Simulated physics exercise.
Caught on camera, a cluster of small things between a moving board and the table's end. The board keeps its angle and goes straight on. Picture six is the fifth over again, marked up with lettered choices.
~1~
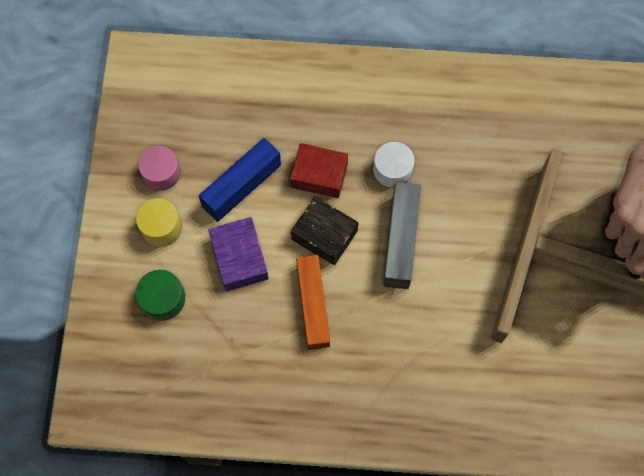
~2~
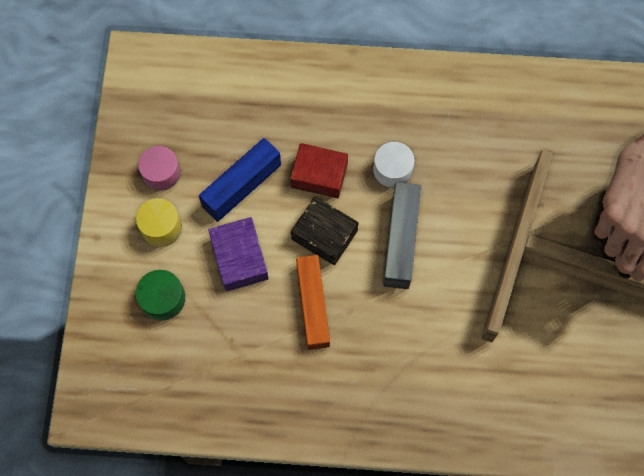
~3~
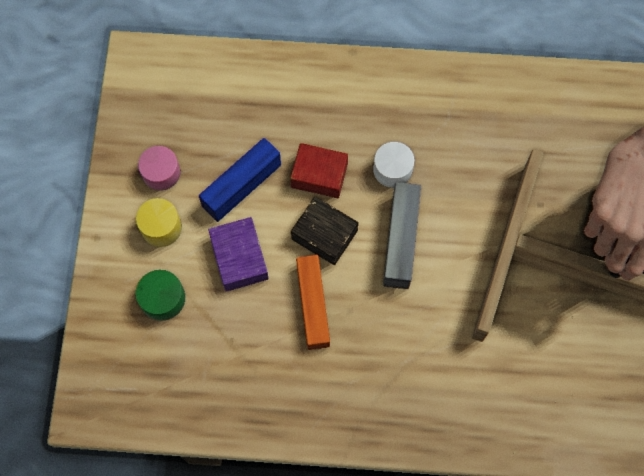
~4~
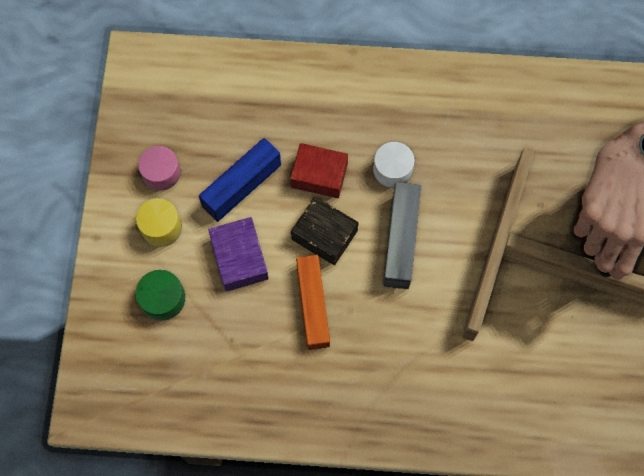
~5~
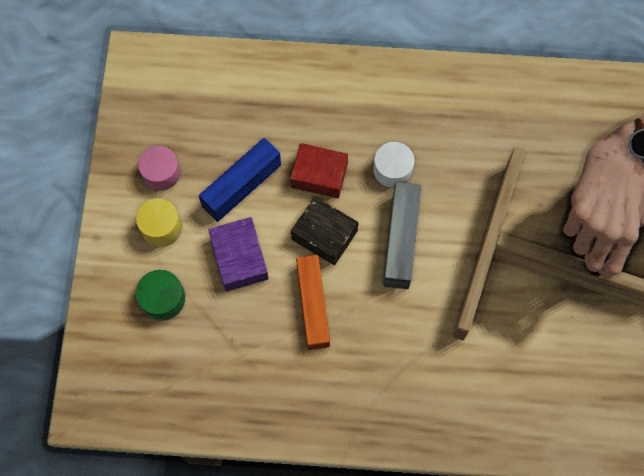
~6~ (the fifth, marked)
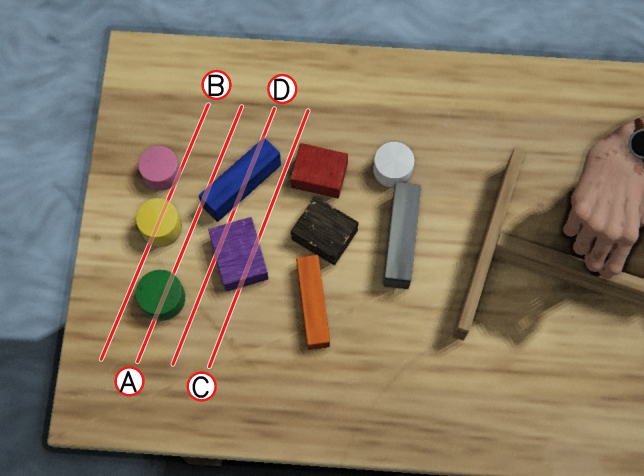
On a wooden tabletop, a hand slides a wooden board slowly left toward a still cluster of coloured blocks and round pieces.
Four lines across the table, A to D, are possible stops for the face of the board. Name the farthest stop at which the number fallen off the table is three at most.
No fourth one falls up to B.
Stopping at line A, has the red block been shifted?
Yes.
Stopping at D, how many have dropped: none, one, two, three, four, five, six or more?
The count is none.
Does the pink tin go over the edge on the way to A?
By then, no.
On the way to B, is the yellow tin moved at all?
By then, yes.
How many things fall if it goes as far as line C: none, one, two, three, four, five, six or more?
By then, none.
On the marked copy, A at (192, 229); B at (157, 226); C at (261, 233); D at (226, 231).
Following B. Soon after the start, board (371, 229); white tin (371, 159); grey stick (352, 231).
Later, board (250, 221); yellow tin (132, 212); green tin (120, 308).
In the end, board (156, 214); yellow tin over the edge; purple block over the edge; two fallen.
As for the rest, A is within the limit but short; C is within the limit but short; D is within the limit but short.
